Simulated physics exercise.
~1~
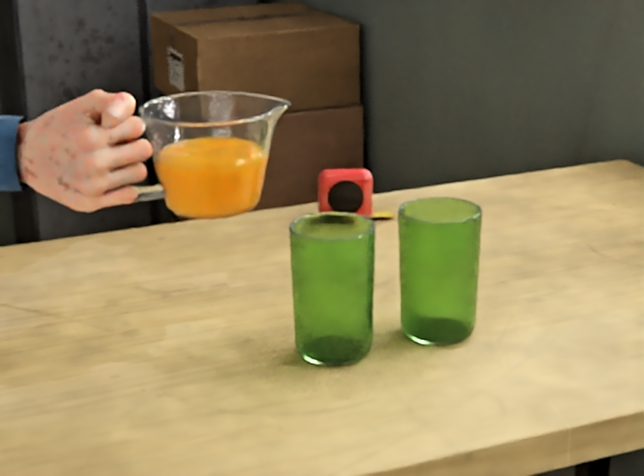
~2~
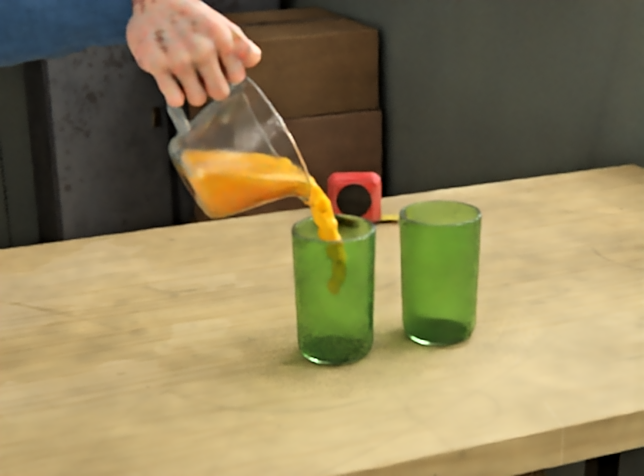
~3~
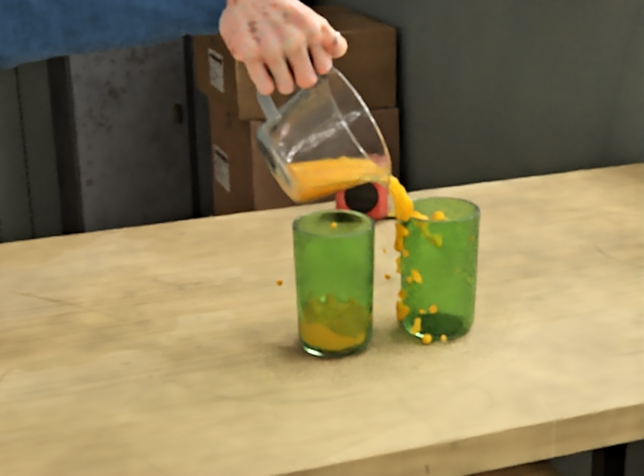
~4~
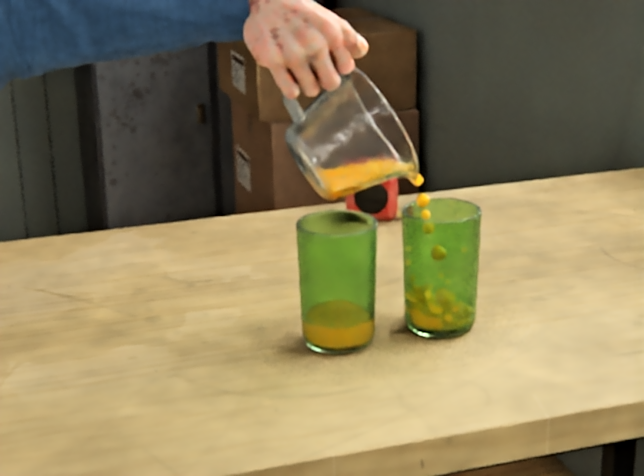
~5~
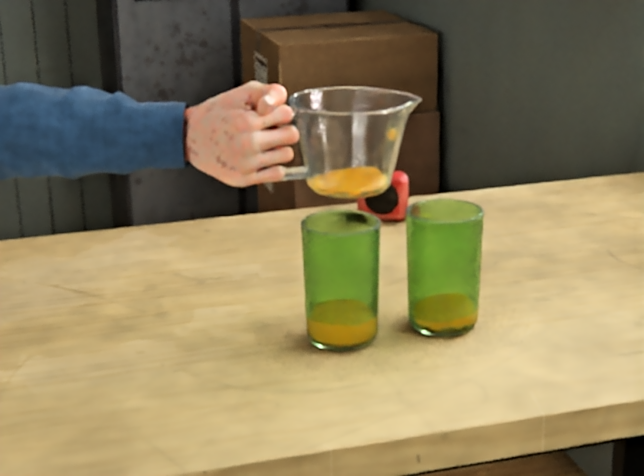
On a pale wooden table in front of stacked cardboard boxes and a dark grey wall, seen from slightly above, two green tumblers stand side by side with a small red object behind them. A hand in a blue sleeve holds a clear glass jug of orange juice at the left. The hand tips the jug to the right and pours into the left tumbler. Still tilted, the jug moves right, and juice falls in scattered drops into the right tumbler. Finally the hand levels the jug, leaving a little juice in it and shallow amounts in both tumblers.
